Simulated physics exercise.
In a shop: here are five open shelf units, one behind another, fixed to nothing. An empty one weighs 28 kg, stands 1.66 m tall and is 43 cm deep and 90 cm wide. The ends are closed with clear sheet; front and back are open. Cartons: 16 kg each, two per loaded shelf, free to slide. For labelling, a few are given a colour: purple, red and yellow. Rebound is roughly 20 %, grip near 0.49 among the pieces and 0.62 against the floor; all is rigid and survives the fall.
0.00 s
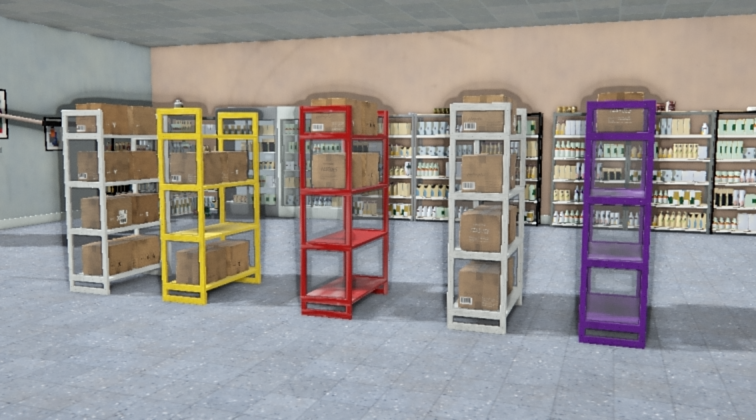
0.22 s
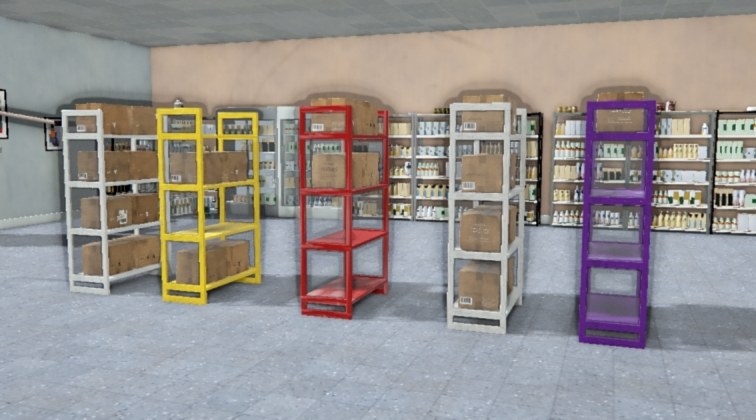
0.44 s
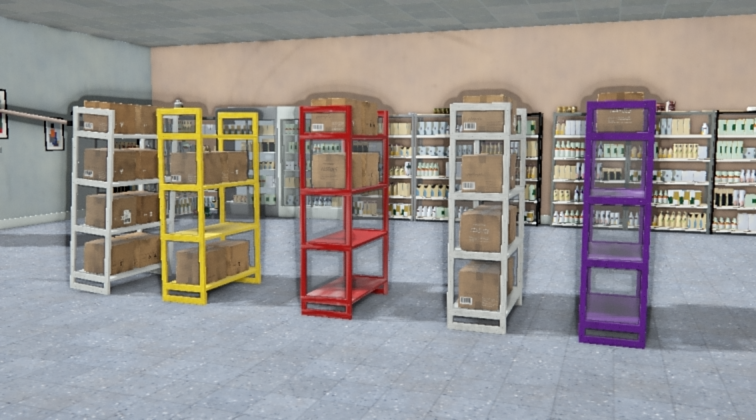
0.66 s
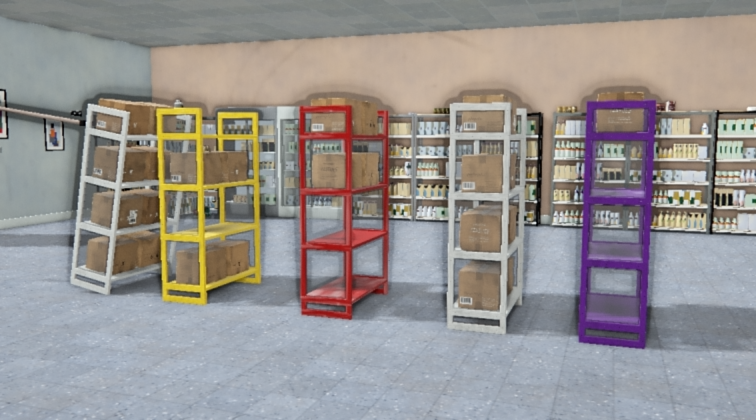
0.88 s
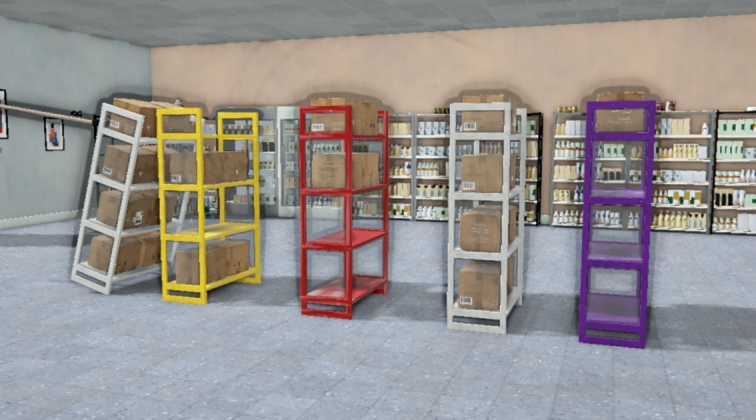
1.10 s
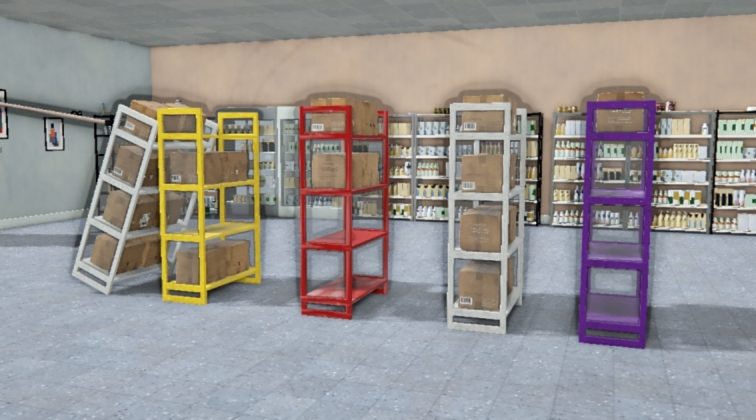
A pole moved in from the left and pushed the nearest white shelf unit, which tilted right until it leaned close against the yellow one, while the red, white and purple units stayed still.
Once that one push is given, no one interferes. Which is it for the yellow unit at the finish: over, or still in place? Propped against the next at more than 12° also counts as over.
Over.
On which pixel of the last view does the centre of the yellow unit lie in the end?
It finishes near pixel (293, 228) of the last picture.
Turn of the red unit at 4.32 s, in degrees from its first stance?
70°.
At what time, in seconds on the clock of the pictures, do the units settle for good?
About 5.0 s.
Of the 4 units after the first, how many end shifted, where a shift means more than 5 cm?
By my tally, the number that shifted is 4.
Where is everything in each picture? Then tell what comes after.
In the first frame (each place is the centre of the face we see best), pole end (44, 123) 16 cm from the first unit; yellow unit (233, 203); red unit (325, 213); purple unit (616, 226); the others all in place.
Pole end (56, 123) 20 mm from the first unit; yellow unit (233, 203), in the second frame.
Pole end (68, 123) pushing; yellow unit (233, 203); the others all in place, in the third frame.
Pole end (81, 123) pushing; yellow unit (233, 203); the others all in place, in the fourth frame.
Pole end (94, 123) pushing; yellow unit (233, 203); the others all in place, in the fifth frame.
Pole end (106, 123) pushing; yellow unit (233, 203); red unit (325, 213); purple unit (616, 226); the others all in place, in the sixth frame.
By 1.92 s, 4 cartons spilt or dropped; 1 of the 4 other units over; yellow unit tilted 21°.
By 2.72 s, 8 cartons spilt or dropped; 2 of the 4 other units over; yellow unit tilted 54°; red unit tilted 28°.
By 3.76 s, 12 cartons spilt or dropped; 4 of the 4 other units over; yellow unit tilted 57°; red unit tilted 51°.
By 4.32 s, 20 cartons spilt or dropped; 4 of the 4 other units over; yellow unit tilted 57°; purple unit lying flat.
When it is over (5.2 s), 20 cartons spilt or dropped; 4 of the 4 other units over; yellow unit tilted 57°; purple unit lying flat; red unit tilted 65°. Not one is left standing. In pixels of the last frame, middles, yellow unit near (293, 228).
